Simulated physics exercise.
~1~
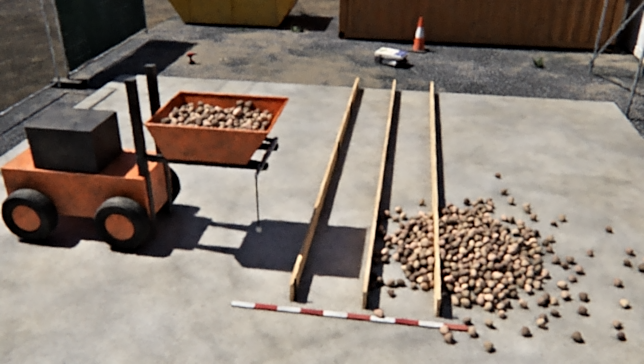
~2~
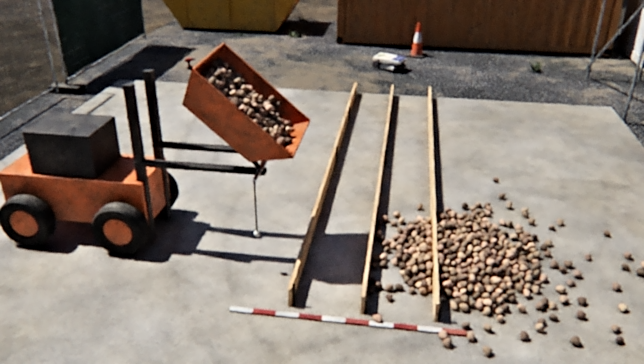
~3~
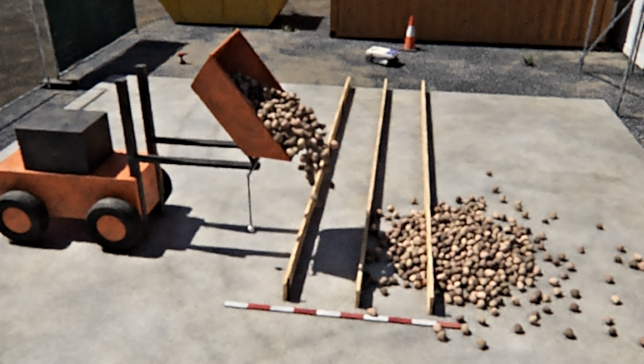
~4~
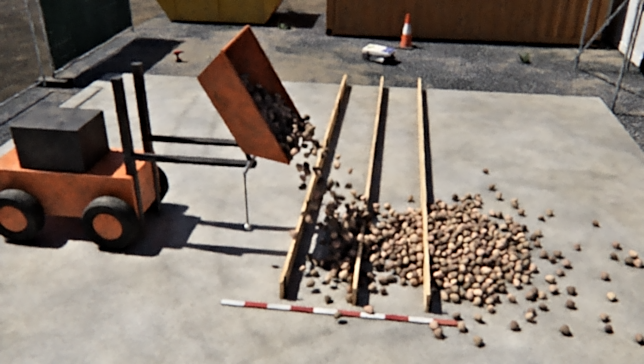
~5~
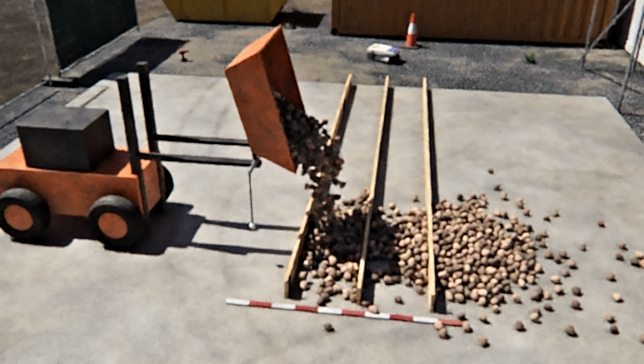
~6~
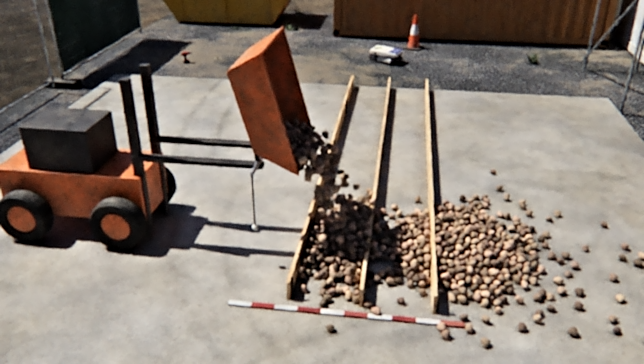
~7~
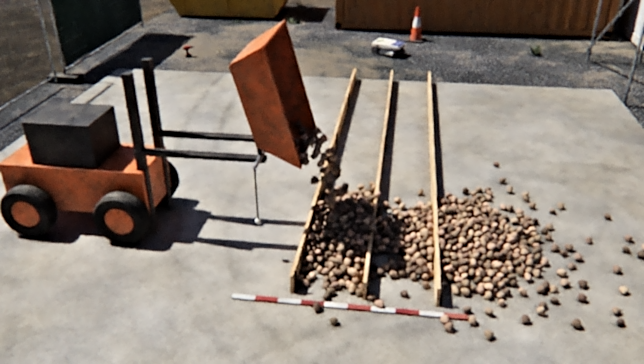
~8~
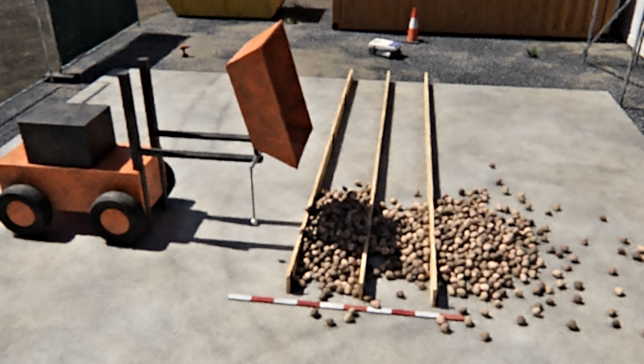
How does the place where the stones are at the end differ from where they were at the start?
At the start the stones are split between the raised skip on the left and a pile on the floor to the right. By the end the skip's stones have moved down and to the right onto the floor, mostly in the bay nearest the truck, joining the earlier pile.
Orange fork truck tipping its skip and pouring rounded stones between wooden boards, mostly into the nearer bay beside an earlier pile.
